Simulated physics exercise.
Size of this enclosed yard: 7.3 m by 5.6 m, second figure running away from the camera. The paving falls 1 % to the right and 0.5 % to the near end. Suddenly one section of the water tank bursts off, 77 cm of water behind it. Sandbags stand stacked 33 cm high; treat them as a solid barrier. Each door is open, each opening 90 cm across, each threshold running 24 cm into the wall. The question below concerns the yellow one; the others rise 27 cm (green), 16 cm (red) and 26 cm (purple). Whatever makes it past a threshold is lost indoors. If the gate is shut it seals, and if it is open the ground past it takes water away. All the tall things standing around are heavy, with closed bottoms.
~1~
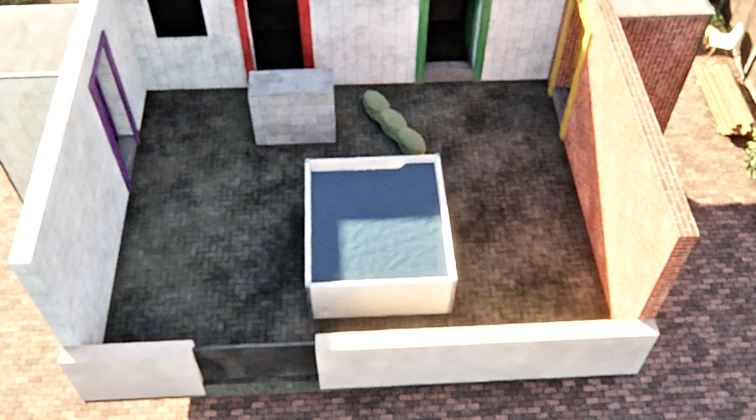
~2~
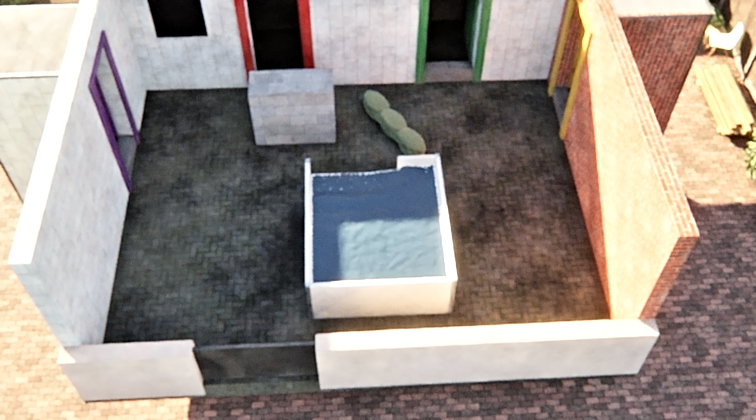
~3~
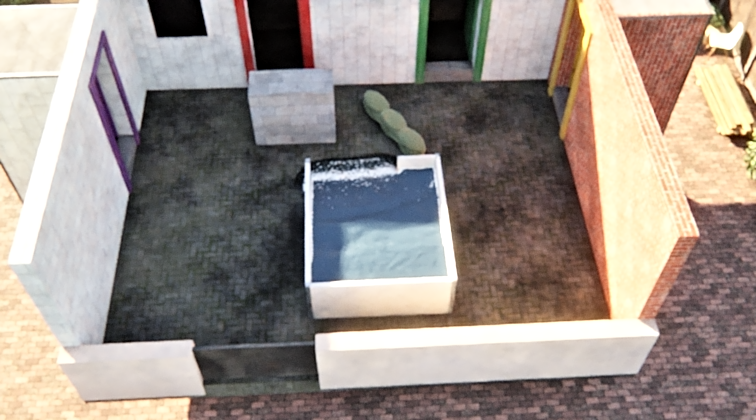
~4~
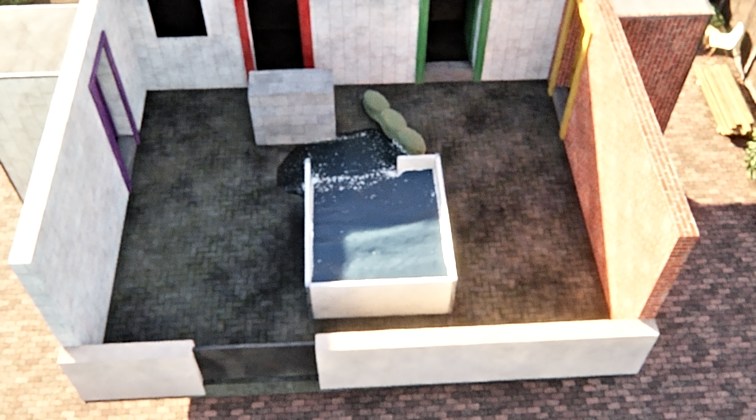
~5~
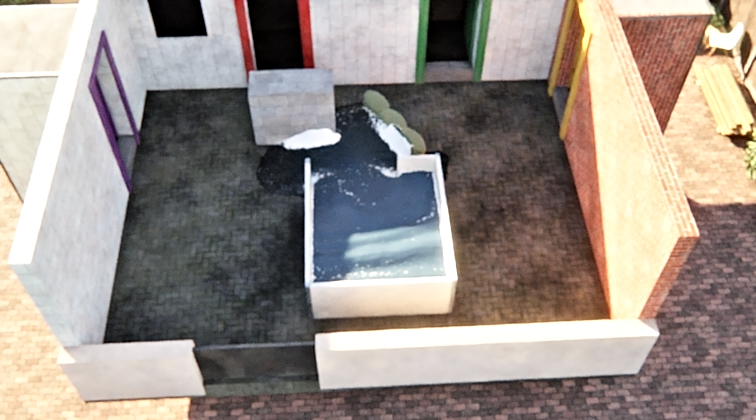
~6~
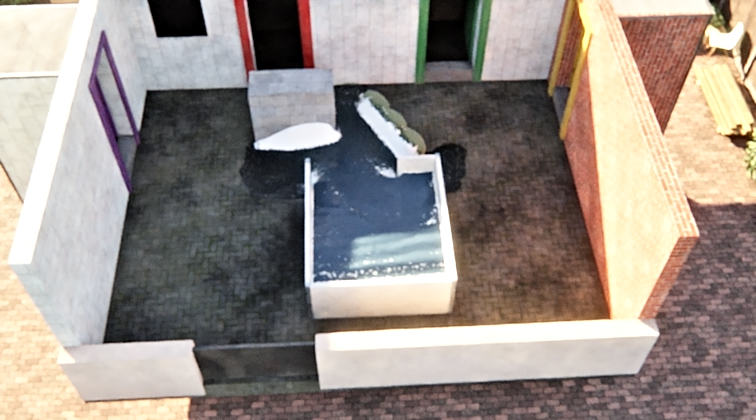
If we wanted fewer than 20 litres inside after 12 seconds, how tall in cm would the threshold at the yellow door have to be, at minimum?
It would need to be around 10.5 cm tall.
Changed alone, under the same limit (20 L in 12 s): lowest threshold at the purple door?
The purple door needs around 20 cm.
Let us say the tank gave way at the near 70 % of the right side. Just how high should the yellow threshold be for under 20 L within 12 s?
Near 18 cm.
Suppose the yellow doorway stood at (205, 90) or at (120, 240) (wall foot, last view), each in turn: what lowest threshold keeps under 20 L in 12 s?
Minimums: About 12.5 cm and 9.0 cm.
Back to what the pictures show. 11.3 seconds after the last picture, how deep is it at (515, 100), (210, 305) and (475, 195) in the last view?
Depths in order: 10 / 8 / 9 cm.
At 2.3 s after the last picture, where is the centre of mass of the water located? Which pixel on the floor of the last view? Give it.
My guess is close to (323, 180).
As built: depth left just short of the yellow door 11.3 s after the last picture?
10.0 cm.
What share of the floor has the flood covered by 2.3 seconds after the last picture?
55 %.
Then, 0.7 s after the last picture water covers 25 % of the floor, deepest (50 cm) near (360, 135); it has not reached the yellow door.
Then, 2.3 s after the last picture water covers 55 % of the floor, deepest (32 cm) near (381, 142); 14 cm at the yellow door, 0 litres in over its 26 cm threshold.
Then, 11.3 s after the last picture water covers 95 % of the floor, deepest (18 cm) near (475, 81); 10 cm at the yellow door, 0 litres in over its 26 cm threshold.
At the yellow door as built, the water peaked near 19 cm, 2.5 s after the last picture.
With a threshold of 9.5 cm, 31 litres would have come in within the 12 s; with 13 cm, 7 litres. So under 20 litres takes about 10.5 cm.
